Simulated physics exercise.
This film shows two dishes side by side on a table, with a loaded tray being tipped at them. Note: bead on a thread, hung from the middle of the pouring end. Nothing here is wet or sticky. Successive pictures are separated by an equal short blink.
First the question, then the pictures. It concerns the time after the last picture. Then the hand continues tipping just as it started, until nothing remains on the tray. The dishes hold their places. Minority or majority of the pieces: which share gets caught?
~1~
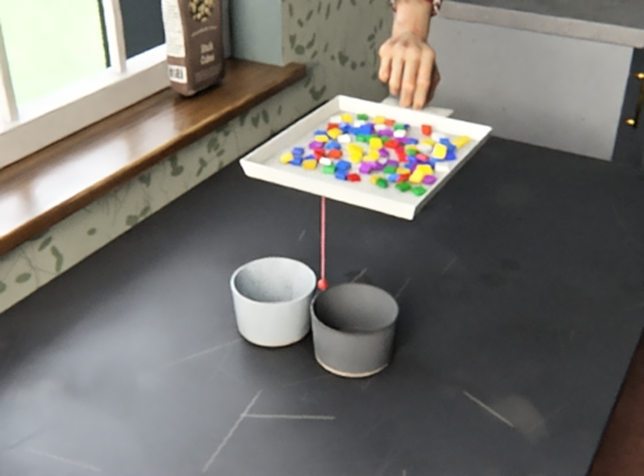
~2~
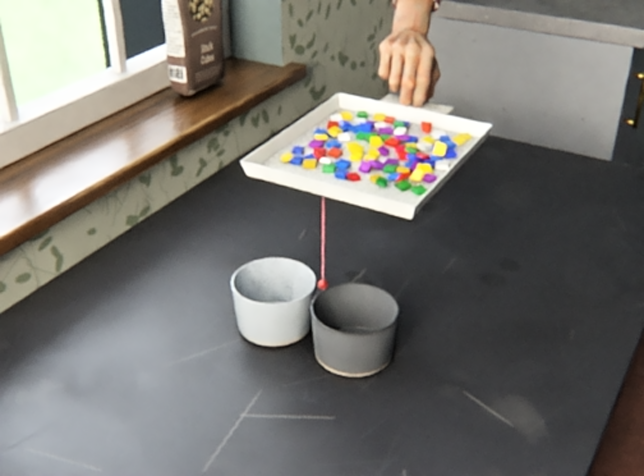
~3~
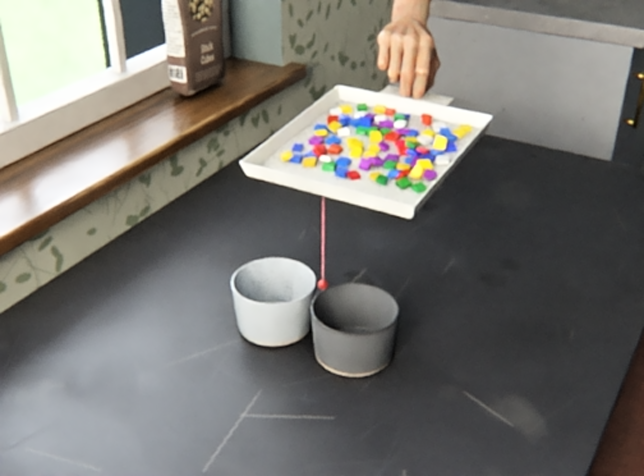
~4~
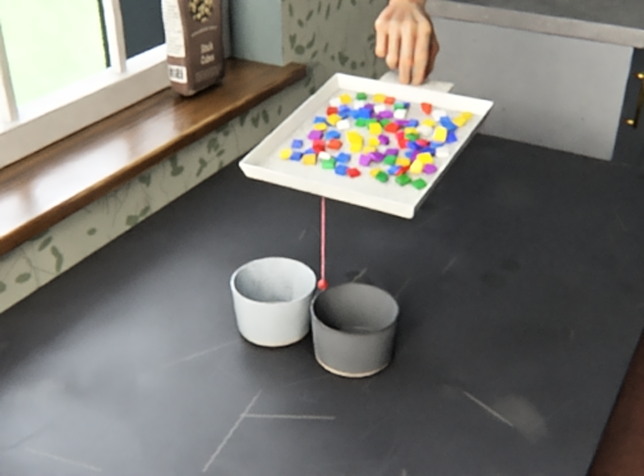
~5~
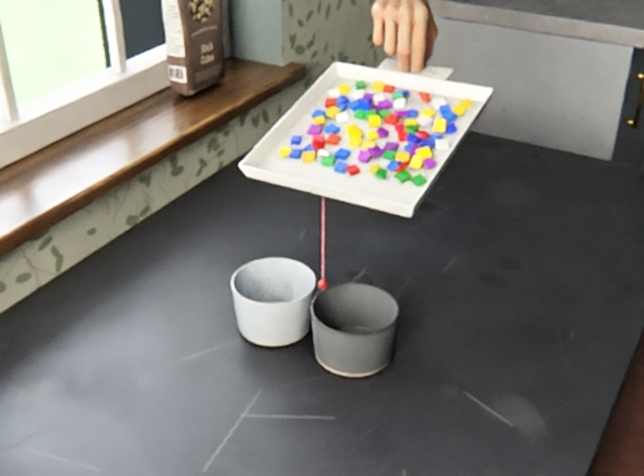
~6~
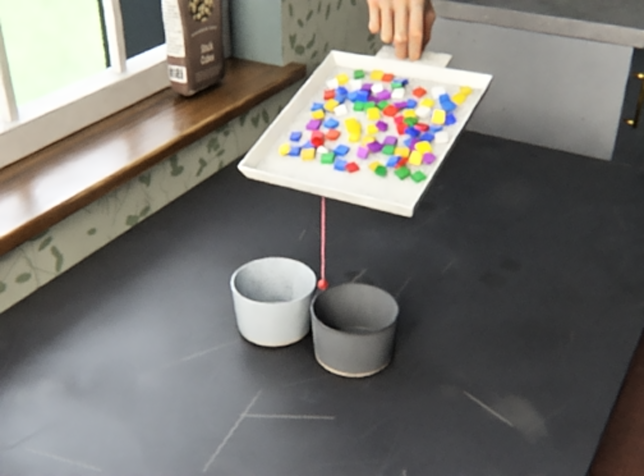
Minority.
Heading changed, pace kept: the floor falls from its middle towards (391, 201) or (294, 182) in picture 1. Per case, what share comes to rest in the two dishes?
The share is 40 per cent in the first and 70 per cent in the second.
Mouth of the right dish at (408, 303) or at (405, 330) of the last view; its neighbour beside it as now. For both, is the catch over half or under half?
For the earlier try a smaller portion is kept, for the later one a smaller portion.
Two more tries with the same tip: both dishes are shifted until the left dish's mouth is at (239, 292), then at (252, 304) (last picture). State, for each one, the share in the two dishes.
80 and 90 %.
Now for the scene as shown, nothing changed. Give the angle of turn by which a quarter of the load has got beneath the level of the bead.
Reading: Some 100°.
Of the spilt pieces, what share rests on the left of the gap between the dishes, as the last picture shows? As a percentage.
It works out at some 80 percent.
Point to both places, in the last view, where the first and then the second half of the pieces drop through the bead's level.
Near (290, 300) to start, and near (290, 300) afterwards.
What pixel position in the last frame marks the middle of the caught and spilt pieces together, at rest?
Around (270, 366), give or take.
Soon after the last picture, tray tipped steeply; nearly all on the tray; a small part in the air.
A little later, tray tipped right over; about two thirds on the tray; a stray few in the right dish; a stray few in the left dish; about a quarter outside both; a small part in the air.
Later still, tray tipped past a quarter turn; a small part in the right dish; about a quarter in the left dish; most outside both.
At rest, tray tipped past a quarter turn; a small part in the right dish; about a quarter in the left dish; most outside both.
